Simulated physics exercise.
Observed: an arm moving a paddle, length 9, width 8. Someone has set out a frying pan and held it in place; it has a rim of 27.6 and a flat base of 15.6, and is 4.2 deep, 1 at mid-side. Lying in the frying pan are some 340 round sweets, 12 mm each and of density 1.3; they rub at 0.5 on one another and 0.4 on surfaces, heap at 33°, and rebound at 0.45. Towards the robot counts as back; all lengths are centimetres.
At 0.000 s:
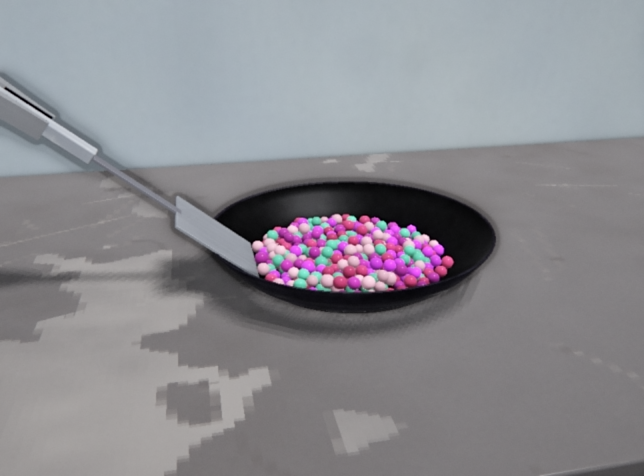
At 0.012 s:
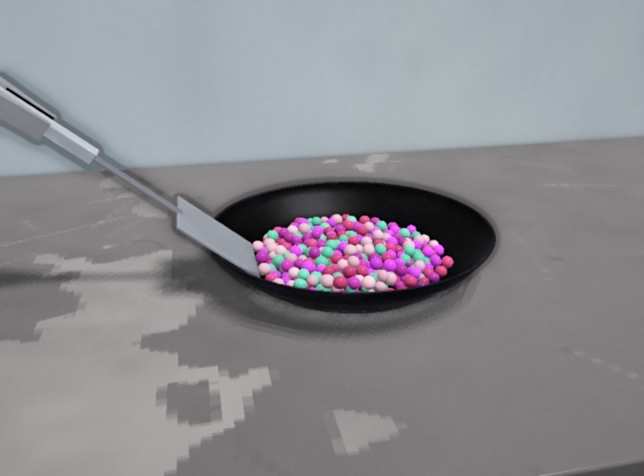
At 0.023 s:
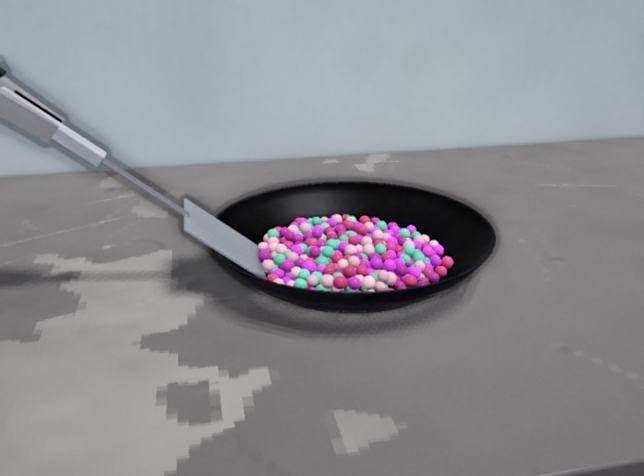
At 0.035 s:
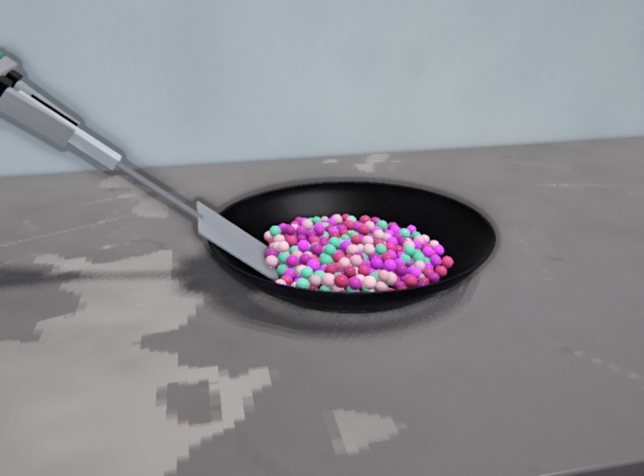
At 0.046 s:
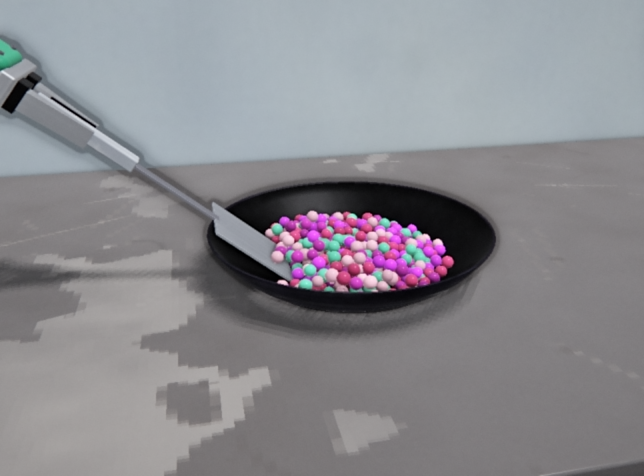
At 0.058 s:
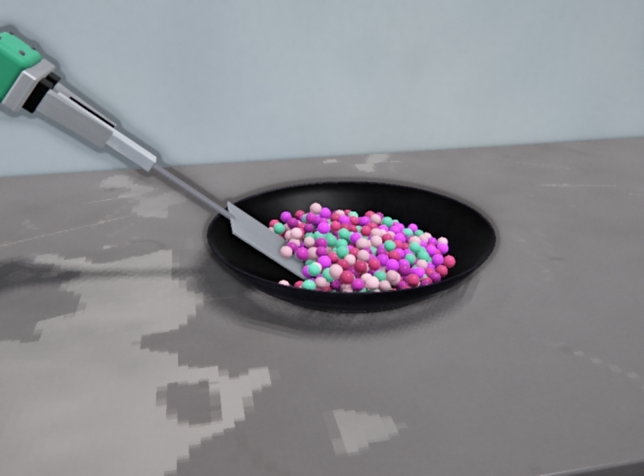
A paddle on a robot arm slides right into colourful round sweets in a black frying pan.
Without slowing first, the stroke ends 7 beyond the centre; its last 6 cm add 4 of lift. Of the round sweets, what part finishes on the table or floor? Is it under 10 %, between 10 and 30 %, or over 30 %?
It is between 10 and 30 %.
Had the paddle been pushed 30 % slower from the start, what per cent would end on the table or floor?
About 10 %.
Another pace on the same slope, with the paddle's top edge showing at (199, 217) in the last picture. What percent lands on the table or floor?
Expect about 0 per cent there.
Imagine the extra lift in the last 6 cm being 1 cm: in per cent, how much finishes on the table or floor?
Result: Approx. 15 %.
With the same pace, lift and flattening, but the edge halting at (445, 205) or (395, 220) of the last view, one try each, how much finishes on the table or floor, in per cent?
Respectively some 25 and 10 percent end on the table or floor.
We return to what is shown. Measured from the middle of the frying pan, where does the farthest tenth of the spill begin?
That's near 75 cm.
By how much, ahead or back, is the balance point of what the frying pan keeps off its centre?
I'd put it at roughly 4.5 cm toward the front.
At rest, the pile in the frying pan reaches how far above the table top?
4.5 cm.
By 0.09 s, sloping 40°, highest piece 6 above the table; 343 in the frying pan.
By 0.12 s, sloping 40°, highest piece 7 above the table; 343 in the frying pan.
By 0.33 s, sloping 40°, highest piece 8 above the table; 279 in the frying pan, 46 on the table or floor, 18 on the blade or in flight.
By 1.38 s, sloping 40°, highest piece 4 above the table; 279 in the frying pan, 64 on the table or floor.
Final count, 279 in the frying pan, 64 on the table or floor. That is 19 % on the table or floor.
